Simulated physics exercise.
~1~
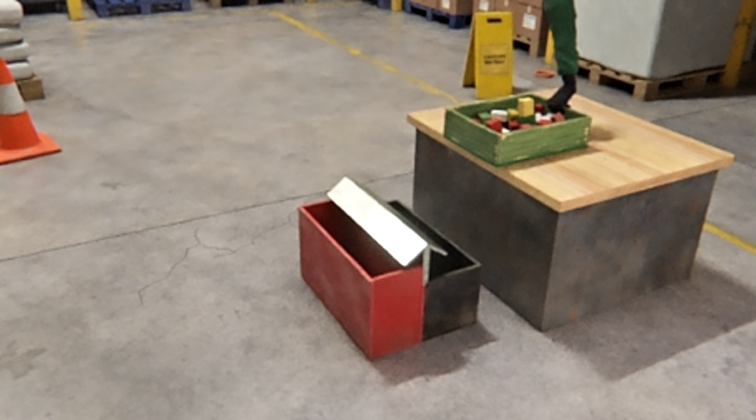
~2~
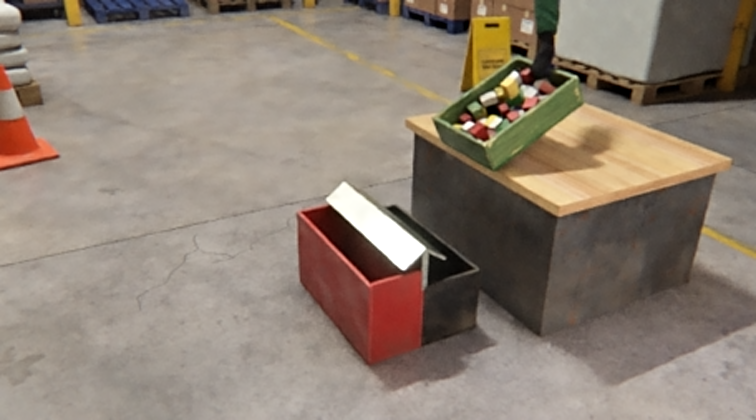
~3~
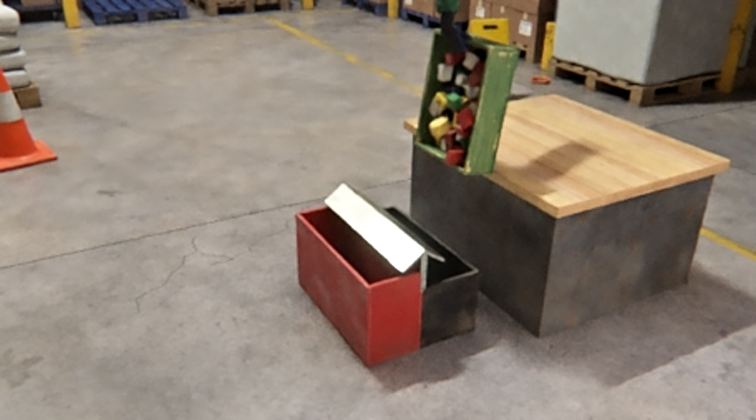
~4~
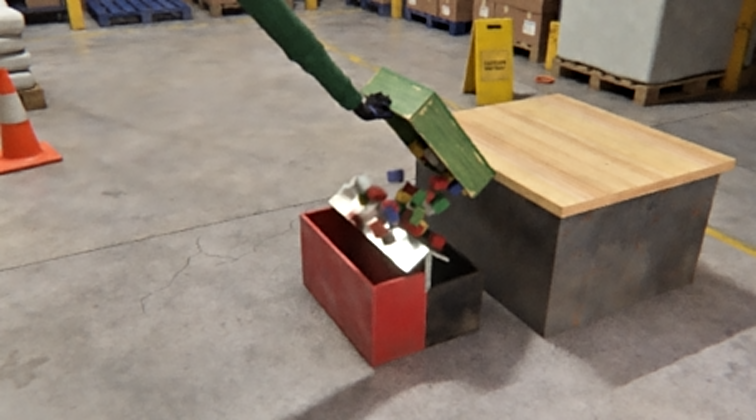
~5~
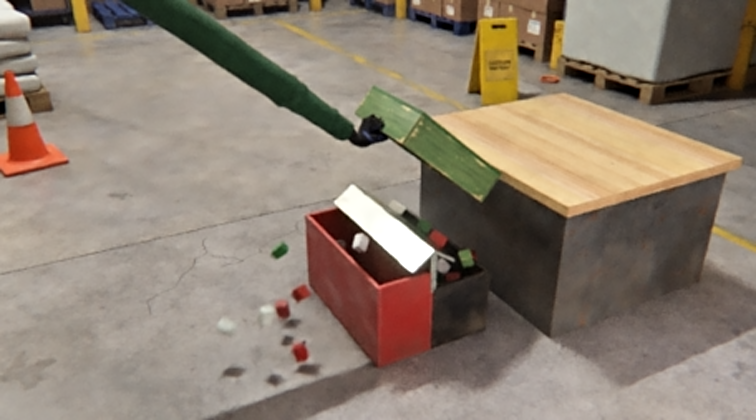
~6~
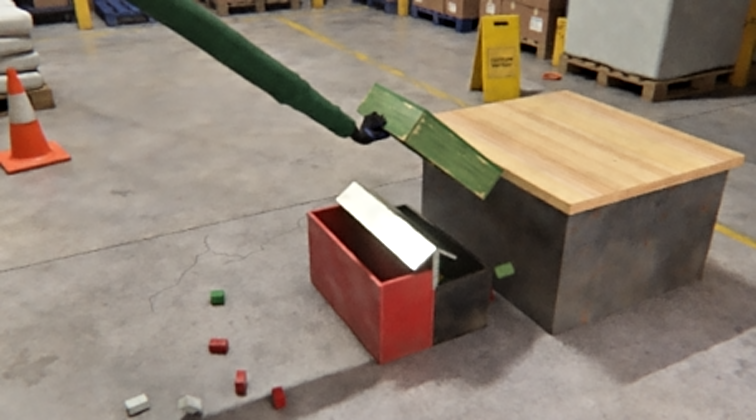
The footage shows a green mechanical arm lifting a green tote of colourful toy bricks off a wooden-topped bench and tipping it over a red trough and black tote with a pale ridge between them; most bricks drop inside, while several scatter on the concrete floor.
